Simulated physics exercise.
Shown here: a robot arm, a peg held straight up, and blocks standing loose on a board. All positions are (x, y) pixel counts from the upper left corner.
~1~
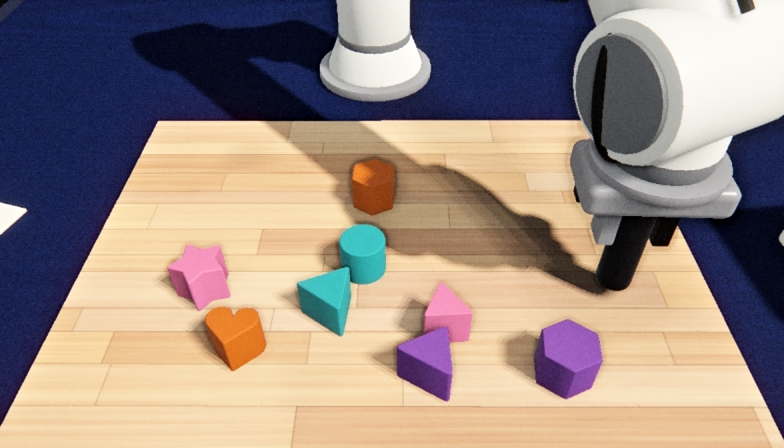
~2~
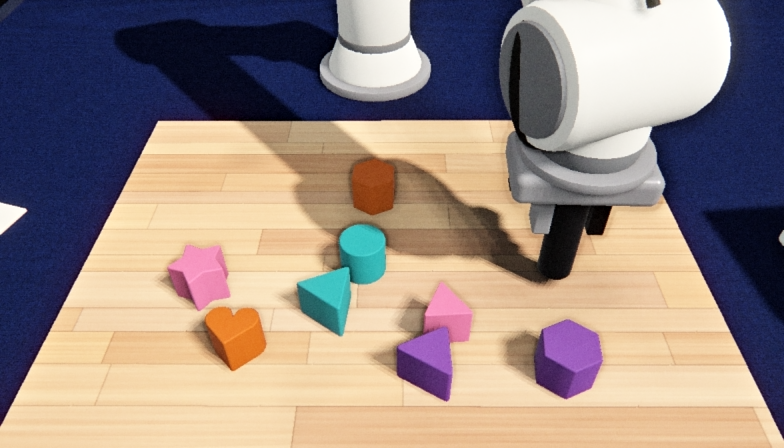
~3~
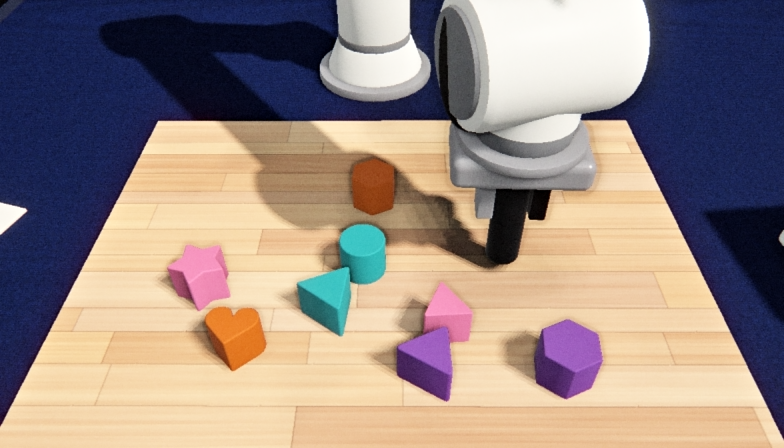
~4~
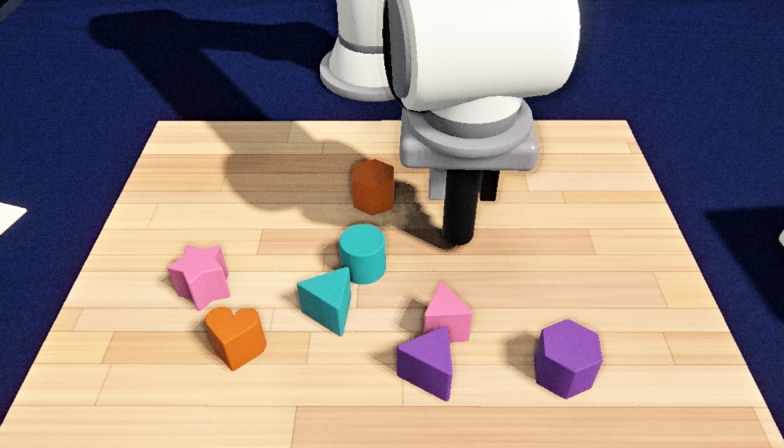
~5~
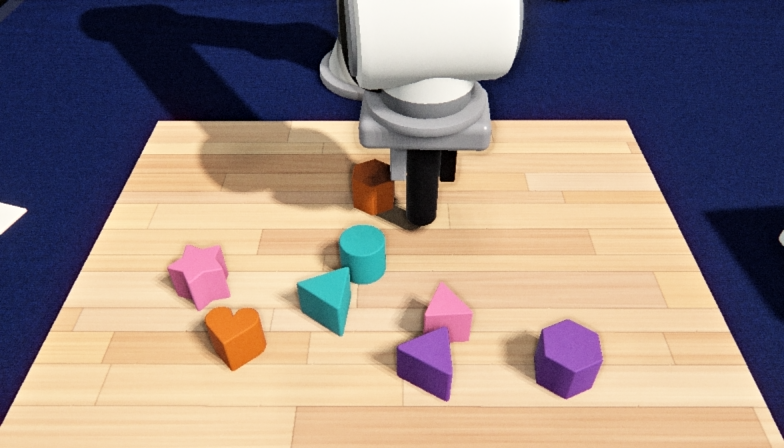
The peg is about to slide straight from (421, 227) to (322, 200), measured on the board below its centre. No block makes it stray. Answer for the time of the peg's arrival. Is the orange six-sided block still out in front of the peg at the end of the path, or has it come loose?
No longer ahead of the peg.
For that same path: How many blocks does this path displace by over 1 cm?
The push moves one block more than 1 cm.
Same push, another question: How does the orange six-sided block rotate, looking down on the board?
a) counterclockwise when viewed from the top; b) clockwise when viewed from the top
(b)
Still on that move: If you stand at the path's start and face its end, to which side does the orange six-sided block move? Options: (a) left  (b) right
b (right)
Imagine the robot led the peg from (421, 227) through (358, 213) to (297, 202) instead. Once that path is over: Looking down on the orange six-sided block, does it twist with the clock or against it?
It turns round clockwise.
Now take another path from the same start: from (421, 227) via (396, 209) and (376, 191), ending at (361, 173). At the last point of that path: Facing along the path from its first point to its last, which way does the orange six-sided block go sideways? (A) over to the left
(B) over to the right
Choice A: Over to the left.
The first path, step by step. One third of the way, peg at (386, 208); orange six-sided block at (369, 169).
Two thirds of the way, peg at (353, 199); orange six-sided block at (351, 158), turned 35° clockwise.
At the end, peg at (321, 190); turquoise circular block still; orange six-sided block at (349, 155), turned 45° clockwise.
